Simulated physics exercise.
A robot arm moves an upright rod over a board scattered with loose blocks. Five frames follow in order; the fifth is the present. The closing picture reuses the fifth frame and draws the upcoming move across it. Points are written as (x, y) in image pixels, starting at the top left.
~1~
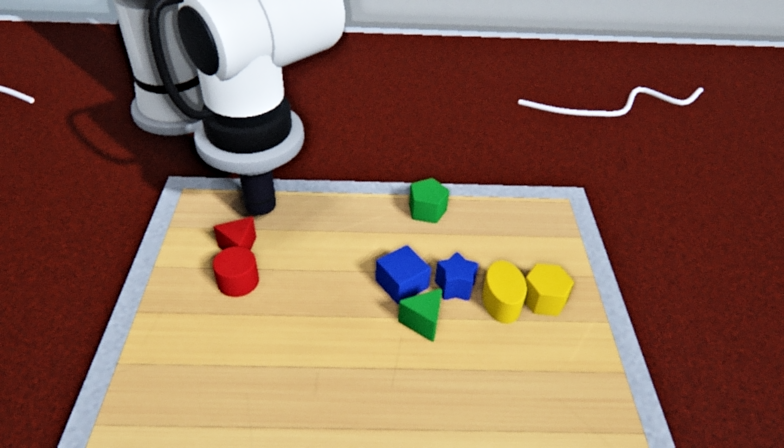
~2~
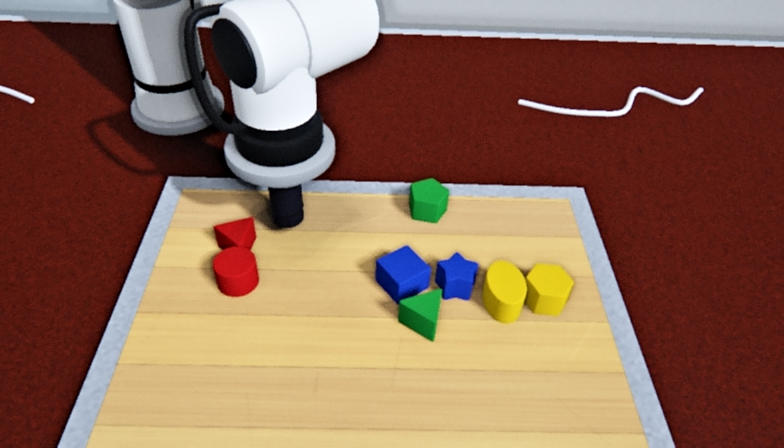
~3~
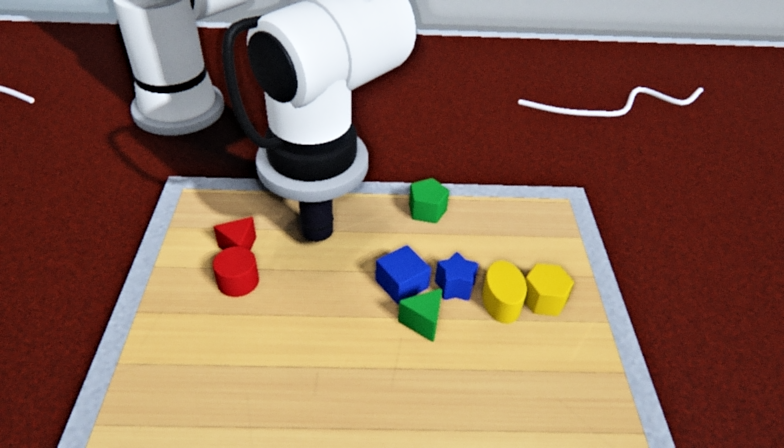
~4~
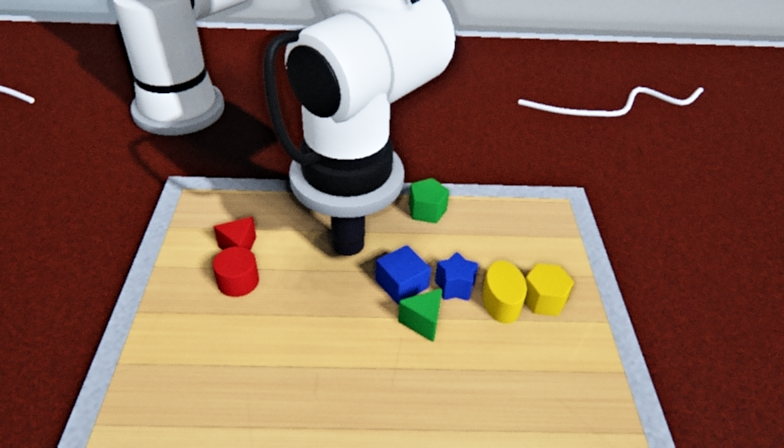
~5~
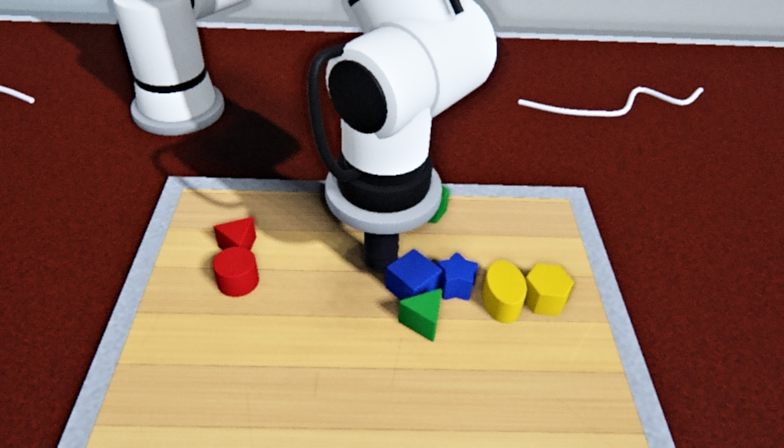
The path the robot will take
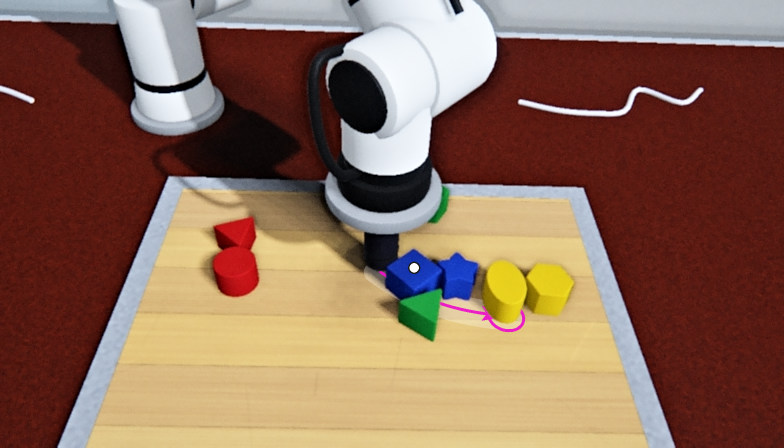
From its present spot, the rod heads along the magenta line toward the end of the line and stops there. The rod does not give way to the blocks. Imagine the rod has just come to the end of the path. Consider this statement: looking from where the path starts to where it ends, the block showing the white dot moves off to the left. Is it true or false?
This is false.
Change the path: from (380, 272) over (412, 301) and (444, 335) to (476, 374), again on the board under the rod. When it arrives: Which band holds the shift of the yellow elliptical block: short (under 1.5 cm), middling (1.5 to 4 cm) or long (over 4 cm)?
The under 1.5 cm band.
Path on the board, from (380, 272) over (416, 294) and (460, 309) to (506, 316); the dot is on the blue square.
On the path given first. One third of the way, rod at (418, 282); blue square at (453, 289); green triangular piece at (437, 316), turned 45° clockwise; blue star-shaped block at (475, 267), turned 35° anticlockwise; yellow elliptical block at (516, 280), turned 15° clockwise; yellow hexagon at (559, 280).
Two thirds of the way, rod at (462, 297); blue square at (495, 311); green triangular piece at (437, 316), turned 50° clockwise; blue star-shaped block at (477, 266), turned 45° anticlockwise; yellow elliptical block at (517, 280); yellow hexagon at (560, 280).
At the end, rod at (509, 304); blue square at (524, 329), turned 40° clockwise; green triangular piece at (437, 316), turned 50° clockwise; blue star-shaped block at (481, 266), turned 70° anticlockwise; yellow elliptical block at (533, 276), turned 30° anticlockwise; yellow hexagon at (576, 274), turned 25° clockwise.
